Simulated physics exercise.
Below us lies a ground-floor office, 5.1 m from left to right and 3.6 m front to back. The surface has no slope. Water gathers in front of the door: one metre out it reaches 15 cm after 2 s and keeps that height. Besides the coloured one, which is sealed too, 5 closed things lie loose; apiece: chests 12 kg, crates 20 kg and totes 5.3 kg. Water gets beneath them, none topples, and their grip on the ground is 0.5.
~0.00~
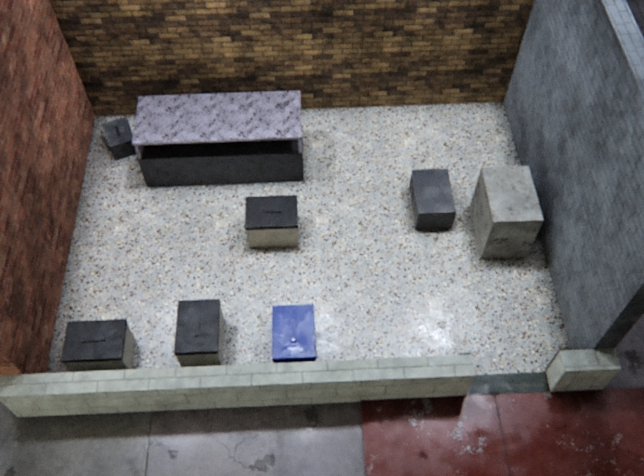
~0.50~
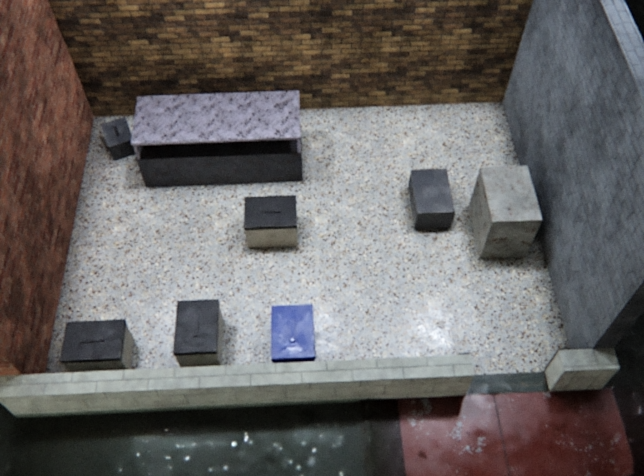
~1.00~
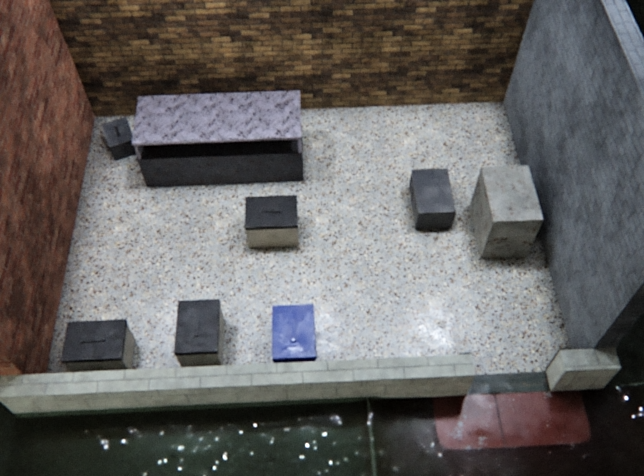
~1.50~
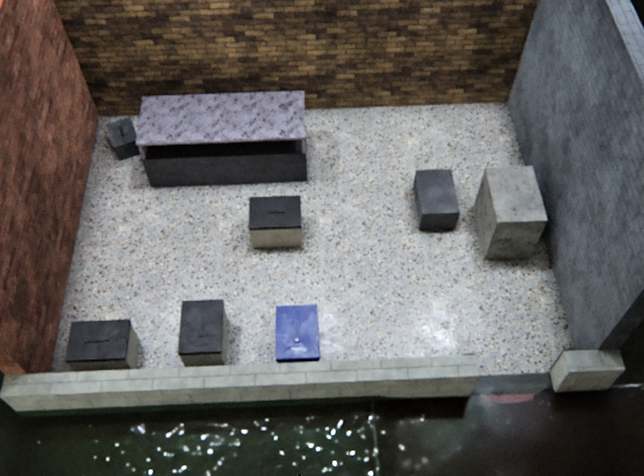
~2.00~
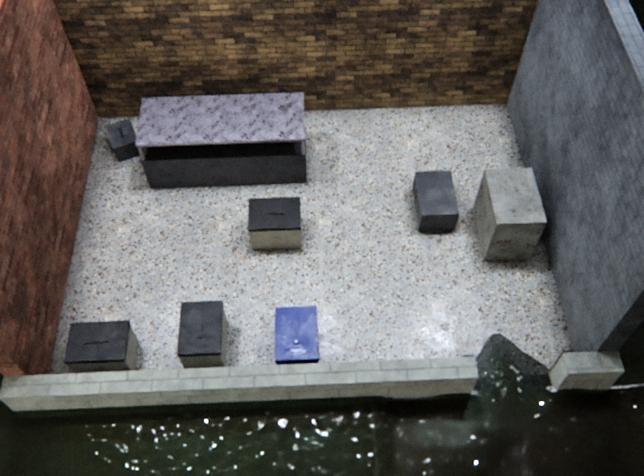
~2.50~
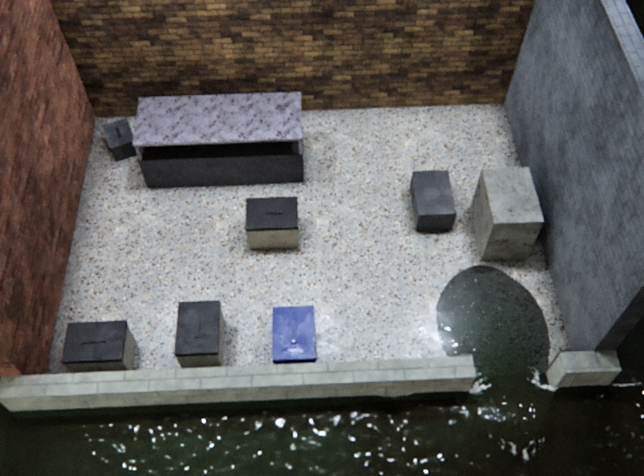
To begin with, a ground-floor office seen from above has a dry speckled floor, with a blue chest and several dark and grey boxes standing on it. Dark water spreads over the paving outside the front wall, then enters through the doorway at the right and forms a rounded pool inside, while the chest and boxes stay still.
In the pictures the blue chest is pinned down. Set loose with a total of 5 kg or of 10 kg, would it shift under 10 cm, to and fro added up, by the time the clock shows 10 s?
Verdict: The smaller load will do.
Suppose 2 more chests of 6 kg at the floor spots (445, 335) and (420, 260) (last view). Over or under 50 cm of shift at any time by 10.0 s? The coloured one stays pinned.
In turn: Past it, past it.
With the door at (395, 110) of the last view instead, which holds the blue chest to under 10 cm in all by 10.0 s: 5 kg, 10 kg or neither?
In that case neither load is enough.
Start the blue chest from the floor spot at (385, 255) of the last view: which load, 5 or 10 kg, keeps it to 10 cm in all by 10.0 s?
Neither is enough.
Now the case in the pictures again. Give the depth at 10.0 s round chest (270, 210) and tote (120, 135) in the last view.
Roughly 3 and 1 cm.
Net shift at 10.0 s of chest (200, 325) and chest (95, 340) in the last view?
In turn: 0 cm, 0 cm.
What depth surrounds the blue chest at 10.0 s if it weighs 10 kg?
About 3 cm.
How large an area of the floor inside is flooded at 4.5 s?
Roughly 6.0 m2.
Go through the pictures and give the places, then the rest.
The first picture shows the blue chest at (293, 331) rests on the ground; water covers 0.0 m2; 0 of 6 have shifted.
The second picture shows the blue chest at (293, 331) rests on the ground; 0.0 m2 under water; 0 of 6 have shifted.
The third picture shows the blue chest at (293, 331) rests on the ground; 0.0 m2 under water; 0 of 6 have shifted.
The fourth picture shows the blue chest at (297, 331), on the bottom; 0.0 m2 under water; 0 of 6 have shifted.
The fifth picture shows the blue chest at (296, 333) rests on the ground; water covers 0.2 m2; 0 of 6 have shifted.
The sixth picture shows the blue chest at (294, 332) rests on the ground; water covers 1.0 m2; 0 of 6 have shifted.
After 3.5 s the blue chest would be 0 cm from its start with 5 kg and 0 cm from its start with 10 kg; 0 cm of water round it then.
After 4.5 s the blue chest would be 0 cm from its start with 5 kg and 0 cm from its start with 10 kg; 0 cm of water round it then.
After 7.0 s the blue chest would be 0 cm from its start with 5 kg and 0 cm from its start with 10 kg; 1 cm of water round it then.
After 10.0 s the blue chest would be 1 cm from its start with 5 kg and 0 cm from its start with 10 kg; 3 cm of water round it then.
